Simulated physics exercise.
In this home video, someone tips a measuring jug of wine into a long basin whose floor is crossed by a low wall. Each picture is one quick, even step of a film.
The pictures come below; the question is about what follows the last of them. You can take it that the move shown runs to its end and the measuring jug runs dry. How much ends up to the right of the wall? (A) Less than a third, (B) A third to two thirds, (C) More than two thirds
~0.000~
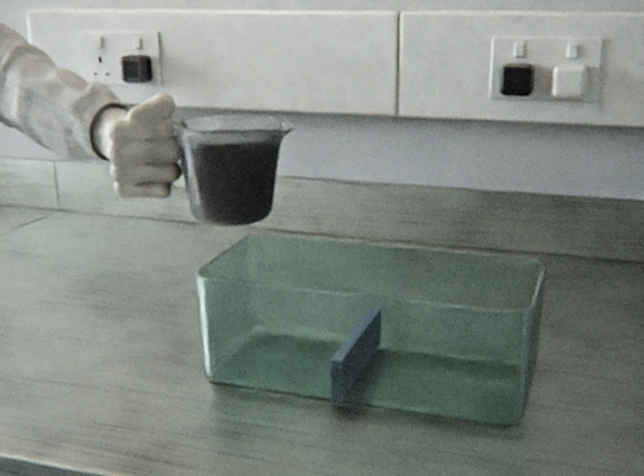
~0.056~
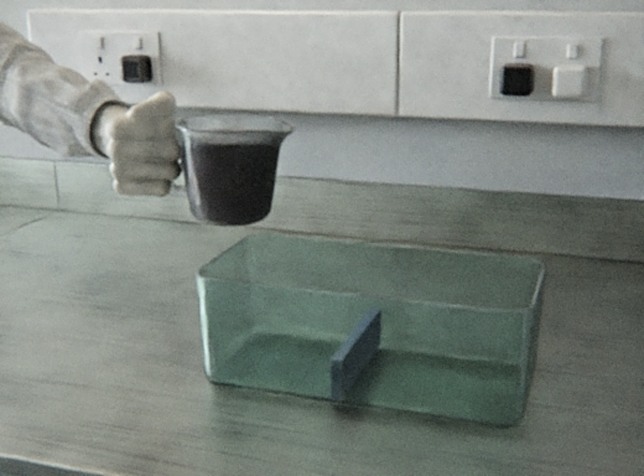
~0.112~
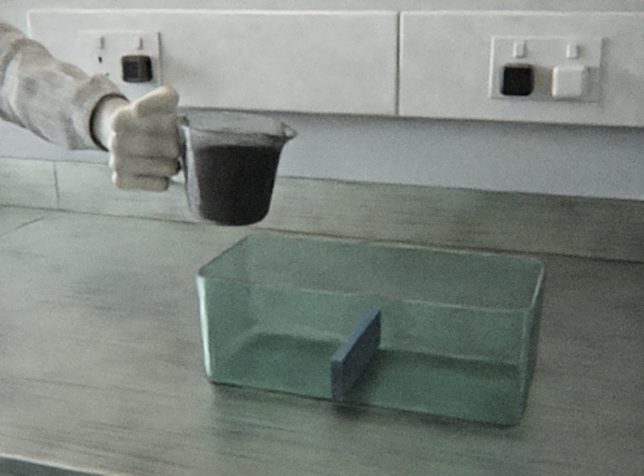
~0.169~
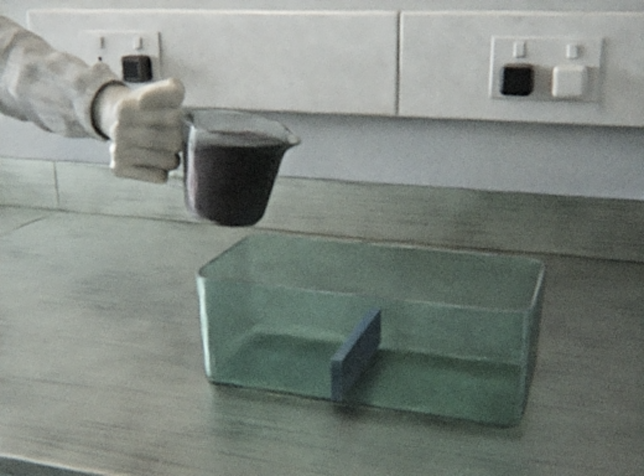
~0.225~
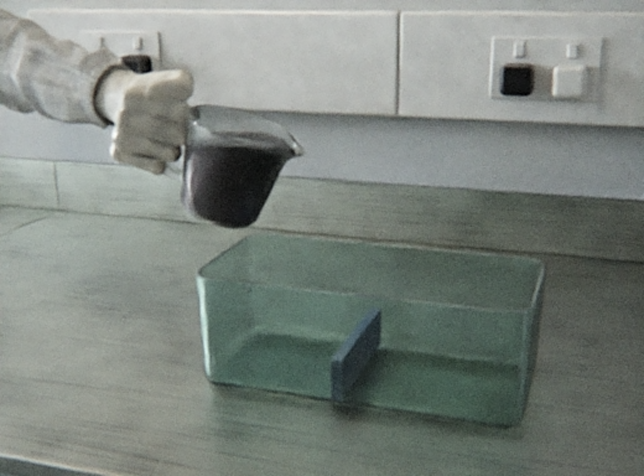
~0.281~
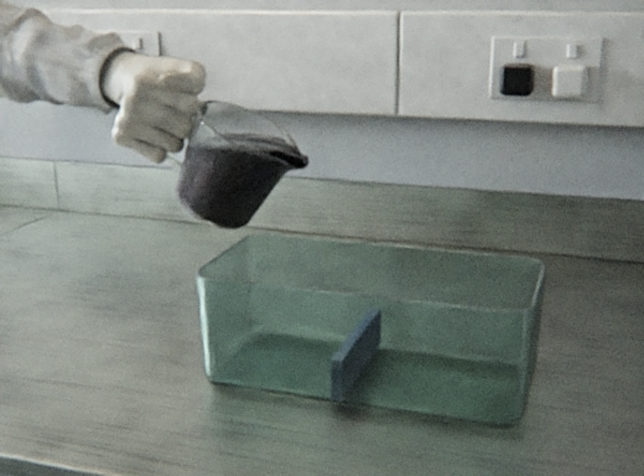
Less than a third.
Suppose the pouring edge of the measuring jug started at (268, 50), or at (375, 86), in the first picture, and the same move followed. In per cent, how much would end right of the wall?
Near 10 % and 95 %.
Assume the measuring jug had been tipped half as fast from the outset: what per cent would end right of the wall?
About 25 %.
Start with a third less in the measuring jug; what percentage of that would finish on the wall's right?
That works out to some 0 %.
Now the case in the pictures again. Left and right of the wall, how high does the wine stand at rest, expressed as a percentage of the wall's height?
About 50 left, about 10 right.
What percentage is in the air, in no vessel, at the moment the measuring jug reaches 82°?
Airborne share: Approx. 20 %.
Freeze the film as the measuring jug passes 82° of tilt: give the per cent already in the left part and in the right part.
On the left near 20 in a hundred, on the right near 10 in a hundred.
A moment on, the measuring jug is tipped on its side and 52 per cent is still to pour, 20 is left of the wall and 9 right of it.
Next, the measuring jug is tipped on its side and 11 per cent is still to pour, 70 is left of the wall and 13 right of it.
Then the measuring jug is tipped on its side and 1 per cent is still to pour, 82 is left of the wall and 15 right of it.
Later the measuring jug is tipped on its side and 0 per cent is still to pour, 84 is left of the wall and 15 right of it.
In the end 84 per cent lies left of the wall, 15 right of it and 1 outside.
